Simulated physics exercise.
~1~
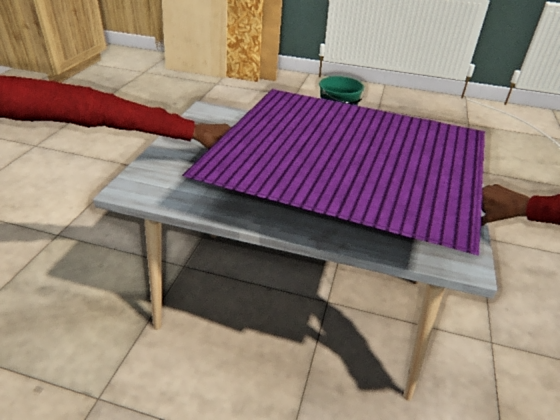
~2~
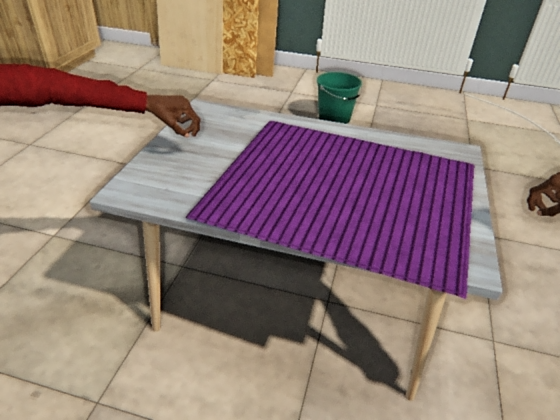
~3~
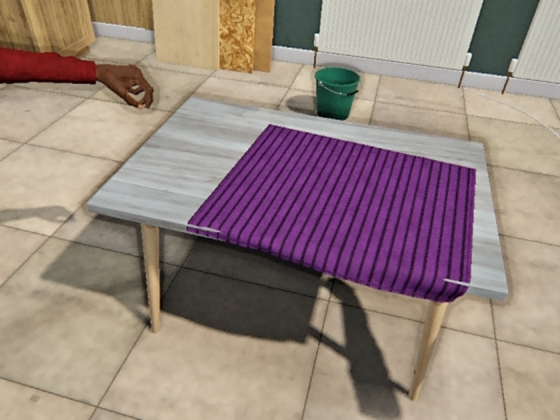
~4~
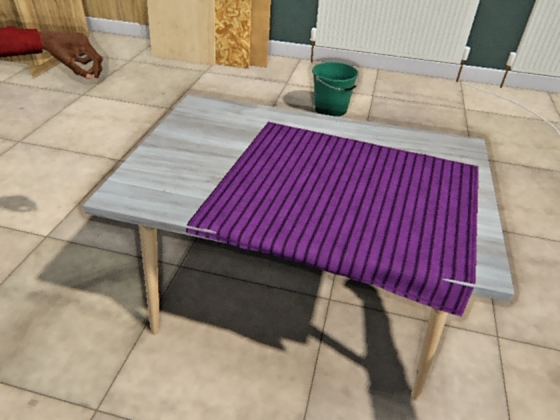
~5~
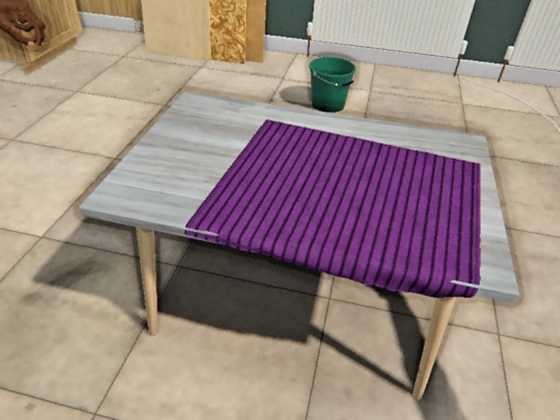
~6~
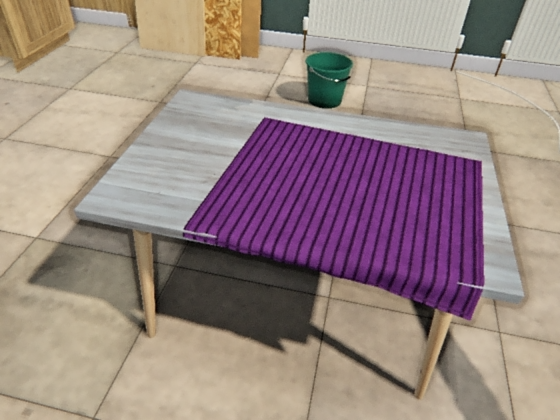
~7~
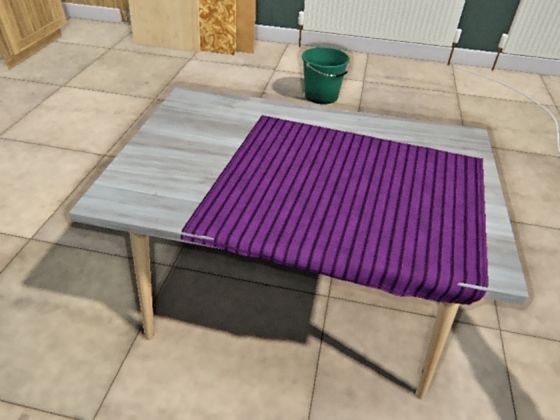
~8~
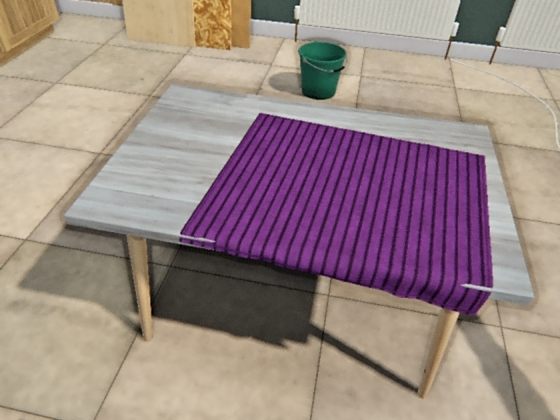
Two hands in red sleeves let go of a purple striped towel just above a grey table, and it dropped flat, its near edge folding down over the side. The hands drew away, and the towel stayed lying on the table.
